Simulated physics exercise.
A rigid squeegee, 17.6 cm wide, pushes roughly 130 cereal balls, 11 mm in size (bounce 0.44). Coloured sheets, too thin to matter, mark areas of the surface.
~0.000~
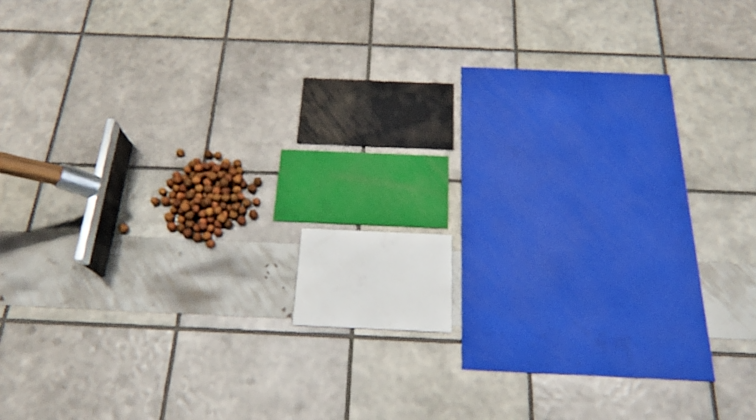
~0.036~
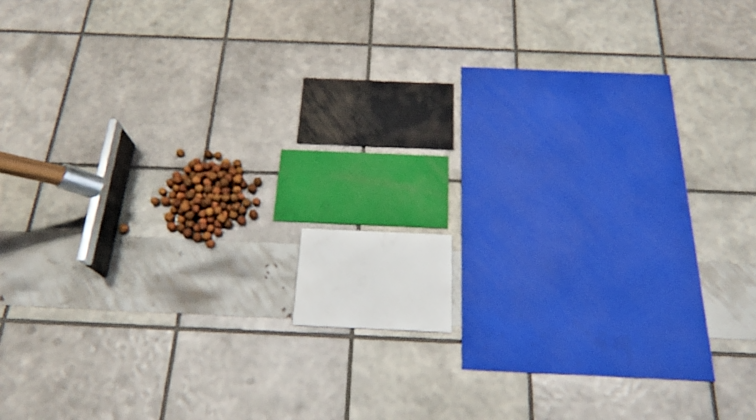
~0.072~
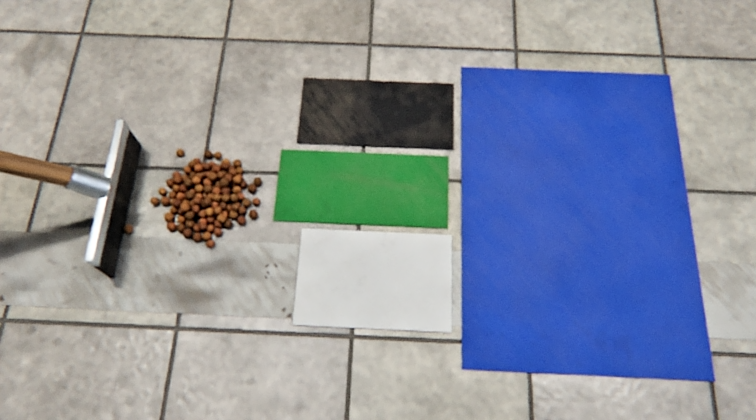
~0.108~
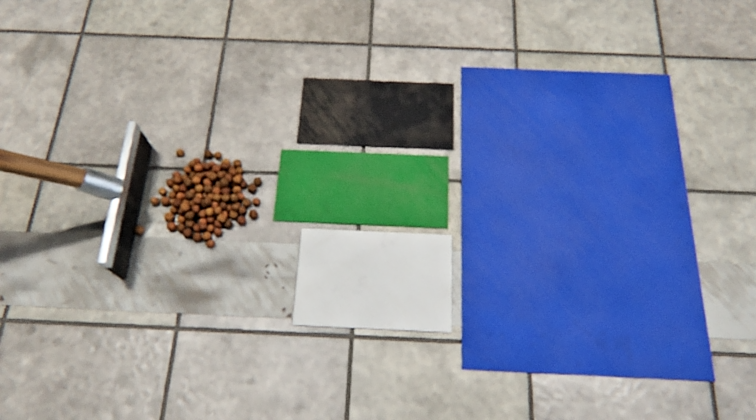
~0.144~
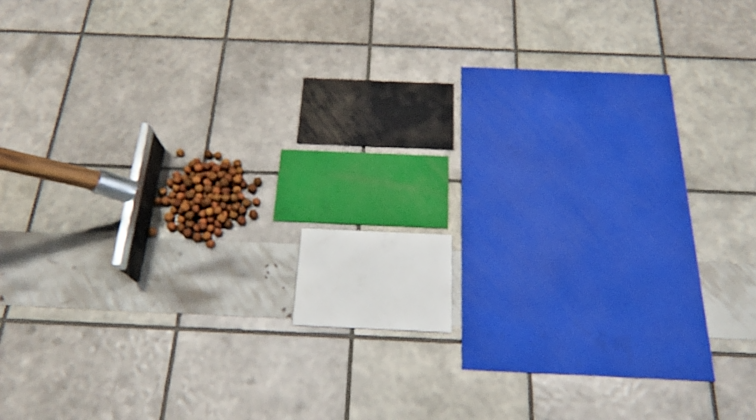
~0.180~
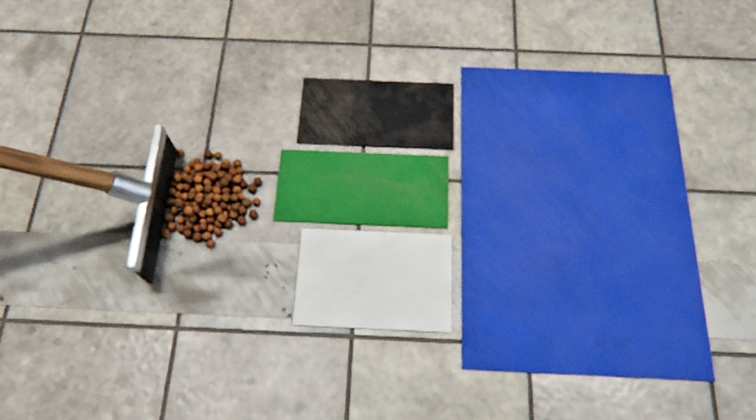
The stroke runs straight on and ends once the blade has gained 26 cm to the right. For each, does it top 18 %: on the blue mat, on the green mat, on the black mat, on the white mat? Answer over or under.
On the blue mat: Under; on the green mat: Over; on the black mat: Under; on the white mat: Over.
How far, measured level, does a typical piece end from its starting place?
Roughly 20 cm.
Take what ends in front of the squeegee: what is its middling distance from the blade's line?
Roughly 4 cm.
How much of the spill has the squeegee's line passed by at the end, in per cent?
Some 10 per cent.
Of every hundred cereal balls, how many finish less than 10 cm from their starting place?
Some 5 per cent.
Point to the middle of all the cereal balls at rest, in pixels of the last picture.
Around (356, 215).
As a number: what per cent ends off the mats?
Some 15 per cent.
After 0.43 s, squeegee 17 cm from its start, spill 14 cm wide; green mat 40 %, off the mats 60 %.
Then, at 0.67 s, squeegee 26 cm from its start, spill 16 cm wide; white mat 35 %, green mat 50 %, off the mats 15 %.
After 0.89 s, squeegee 26 cm from its start, spill 16 cm wide; white mat 35 %, green mat 50 %, off the mats 15 %.
At rest (1.1 s), white mat 35 %, green mat 50 %, black mat 0 %, blue mat 0 %, off the mats 15 %.
